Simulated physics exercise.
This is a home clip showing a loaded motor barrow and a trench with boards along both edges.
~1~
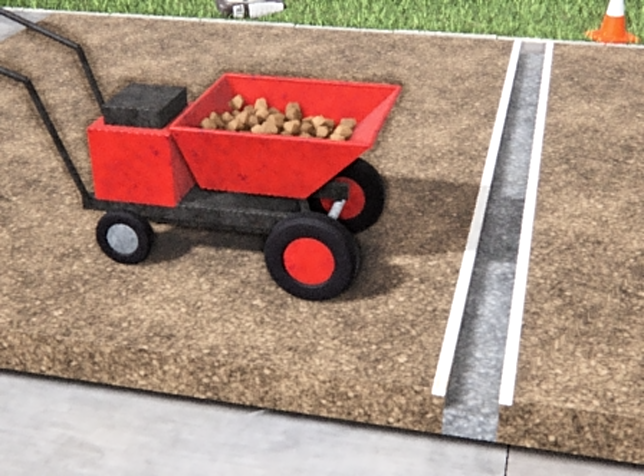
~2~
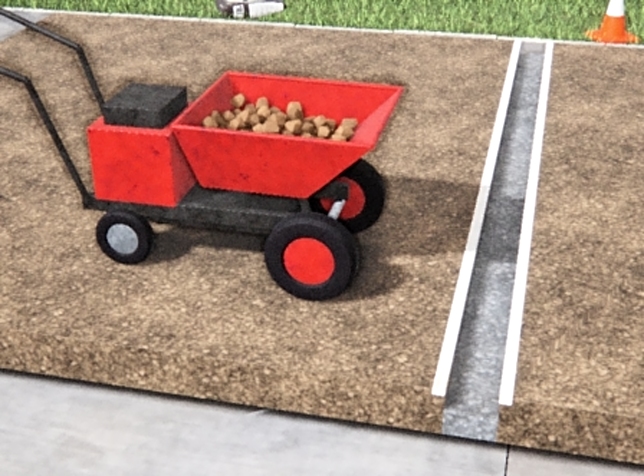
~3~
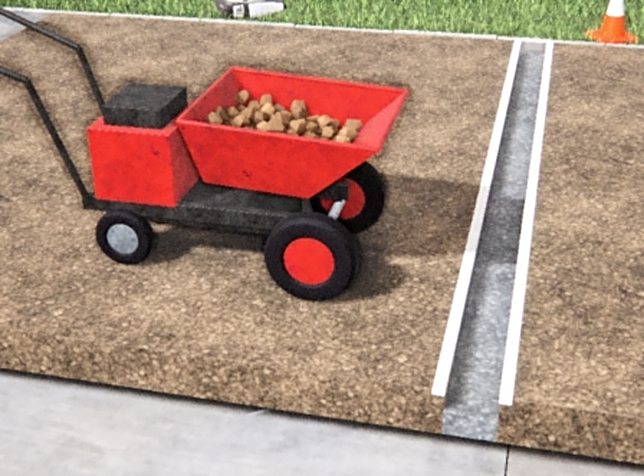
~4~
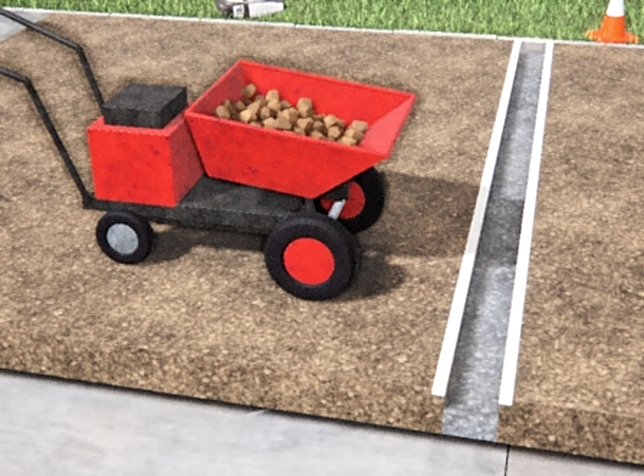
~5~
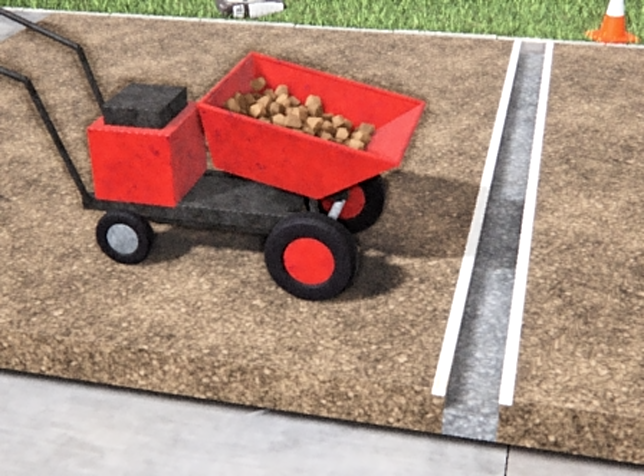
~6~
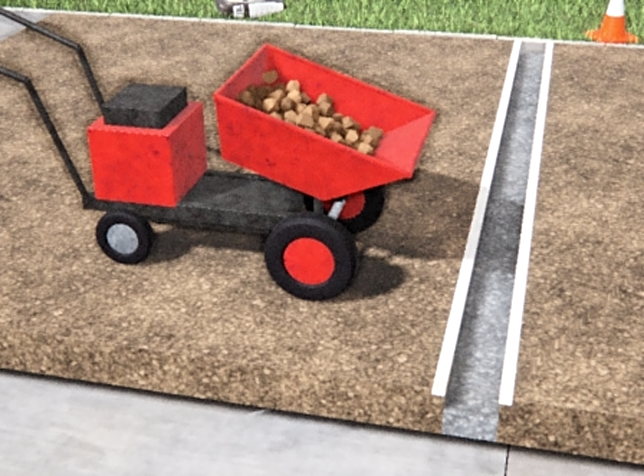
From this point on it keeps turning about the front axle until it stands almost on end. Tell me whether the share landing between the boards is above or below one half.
Trench holds most.
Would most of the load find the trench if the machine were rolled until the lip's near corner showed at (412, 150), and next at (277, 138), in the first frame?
In turn: Not half; under half.
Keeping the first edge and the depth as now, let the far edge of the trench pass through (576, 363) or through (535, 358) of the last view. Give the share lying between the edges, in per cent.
I'd expect close to 100 in a hundred and then close to 90 in a hundred.
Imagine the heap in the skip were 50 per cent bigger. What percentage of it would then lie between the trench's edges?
That works out at around 50 percent.
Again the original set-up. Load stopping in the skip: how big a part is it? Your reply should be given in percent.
It comes to about 5 percent.
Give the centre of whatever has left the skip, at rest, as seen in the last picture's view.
I'd mark it at roughly (493, 279).
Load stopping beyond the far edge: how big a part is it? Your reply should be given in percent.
I'd say near 20 per cent, give or take.
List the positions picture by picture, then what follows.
Lip of the skip at (369, 146), level; top of the load at (260, 133), clay clods; first edge of the trench at (449, 346); far edge at (511, 355), the trench under half as wide as the skip, and about half as deep as wide, in the first frame.
Lip of the skip at (371, 147), level; top of the load at (247, 139), in the second frame.
Lip of the skip at (377, 151), tipped barely; top of the load at (248, 135), in the third frame.
Lip of the skip at (386, 156), tipped a little; top of the load at (249, 117), in the fourth frame.
Lip of the skip at (397, 164), tipped a little; top of the load at (258, 112), in the fifth frame.
Lip of the skip at (409, 175), tipped clearly; top of the load at (260, 108); first edge of the trench at (449, 346); far edge at (511, 355), in the sixth frame.
Soon, skip tipped steeply; all in the skip.
A while on, skip tipped steeply; most in the skip; a stray few short of the trench; about a quarter in or heaped over the trench; a stray few beyond it; a stray few falling.
Towards the end, skip tipped right over; a small part in the skip; a small part short of the trench; about two thirds in or heaped over the trench; about a quarter beyond it.
Finally, skip tipped right over; a stray few in the skip; a small part short of the trench; about two thirds in or heaped over the trench; about a quarter beyond it.
